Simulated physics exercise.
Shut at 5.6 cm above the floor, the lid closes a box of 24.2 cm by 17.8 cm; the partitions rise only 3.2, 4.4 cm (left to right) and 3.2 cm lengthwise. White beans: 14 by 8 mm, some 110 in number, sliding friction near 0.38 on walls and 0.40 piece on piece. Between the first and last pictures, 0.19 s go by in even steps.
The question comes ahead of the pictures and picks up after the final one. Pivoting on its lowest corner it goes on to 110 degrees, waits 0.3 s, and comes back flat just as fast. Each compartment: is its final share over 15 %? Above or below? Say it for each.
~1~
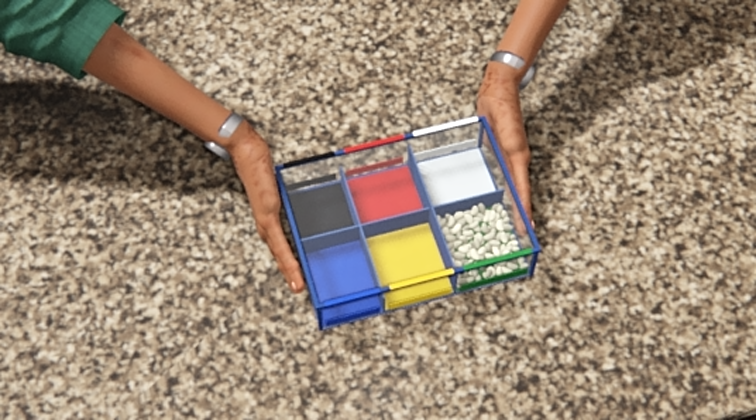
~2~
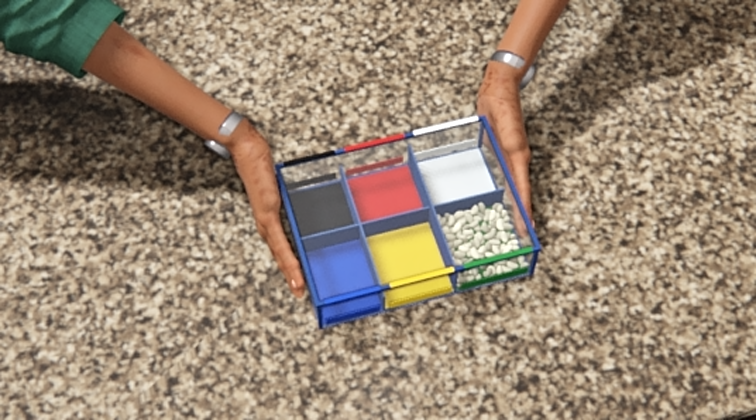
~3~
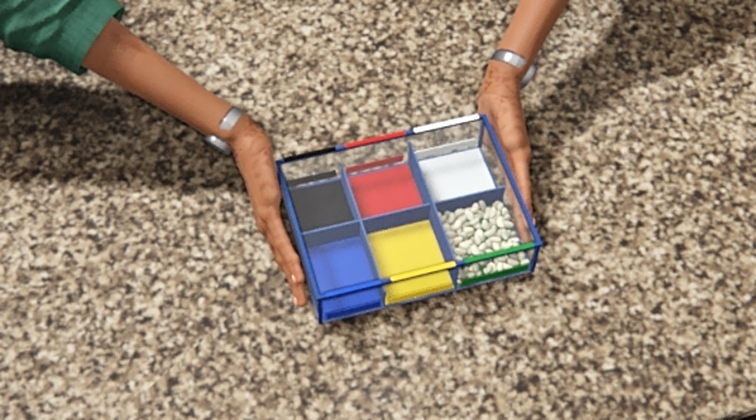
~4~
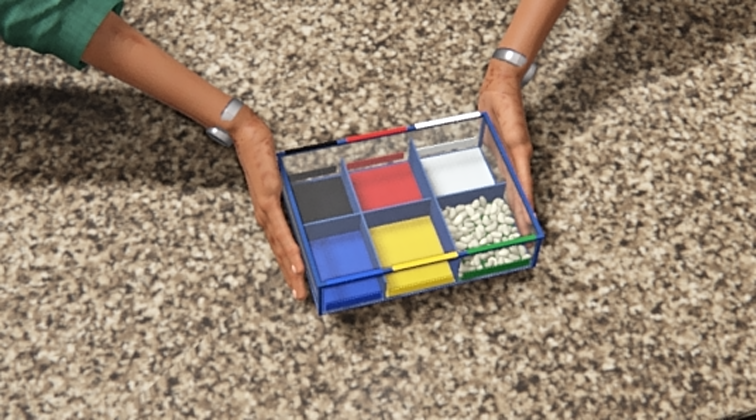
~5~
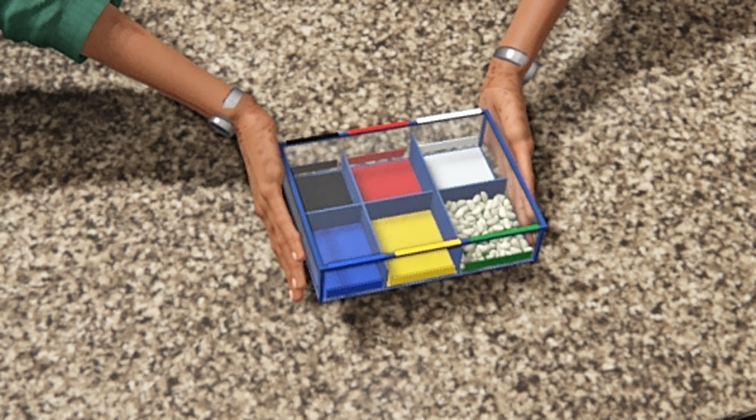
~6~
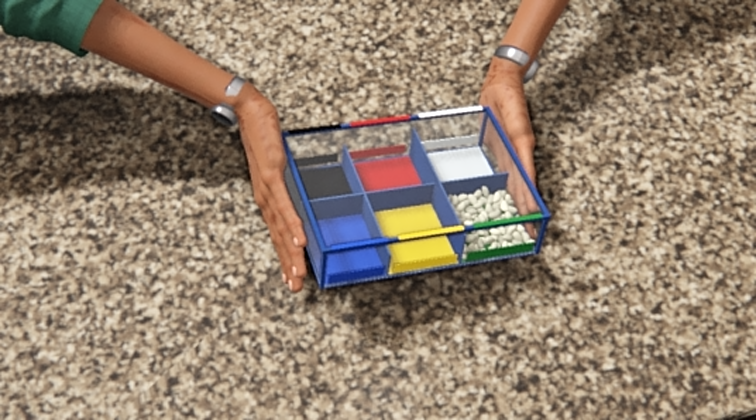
Red: Below, blue: Below, green: Above, yellow: Below, white: Above, black: Below.
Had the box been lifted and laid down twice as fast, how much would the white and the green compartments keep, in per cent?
Then white would get 70 per cent, while green would get 30 per cent.
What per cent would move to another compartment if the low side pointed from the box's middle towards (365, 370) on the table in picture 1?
I'd estimate about 5 %.
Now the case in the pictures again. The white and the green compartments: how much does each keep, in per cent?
In the white compartment 75 percent, in the green 25 percent.
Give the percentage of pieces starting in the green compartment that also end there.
Close to 20 in a hundred.
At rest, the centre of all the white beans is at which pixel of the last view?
I'd put it at about (474, 174).
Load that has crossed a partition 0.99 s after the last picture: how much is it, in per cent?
50 %.
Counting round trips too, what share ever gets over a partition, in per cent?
Close to 75 in a hundred.
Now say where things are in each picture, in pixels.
The first frame shows box tilt 0 degrees, front corners at (319, 305) and (536, 249); green 100 %.
The second frame shows box tilt 1 degrees, front corners at (319, 303) and (536, 248).
The third frame shows box tilt 3 degrees, front corners at (320, 296) and (537, 243).
The fourth frame shows box tilt 6 degrees, front corners at (321, 284) and (539, 236), lowest corner right back.
The fifth frame shows box tilt 11 degrees, front corners at (323, 268) and (542, 226), lowest corner right back.
The sixth frame shows box tilt 15 degrees, front corners at (326, 250) and (545, 216), lowest corner right back; green 100 %.
Then, 0.99 s after the last picture, tilt 110 degrees; green 50 %, white 50 %.
Then, 1.65 s after the last picture, tilt 58 degrees; green 25 %, white 75 %.
Then, 2.35 s after the last picture, tilt 0 degrees; green 25 %, white 75 %.
In the end, red 0 %, blue 0 %, green 25 %, yellow 0 %, white 75 %, black 0 %.
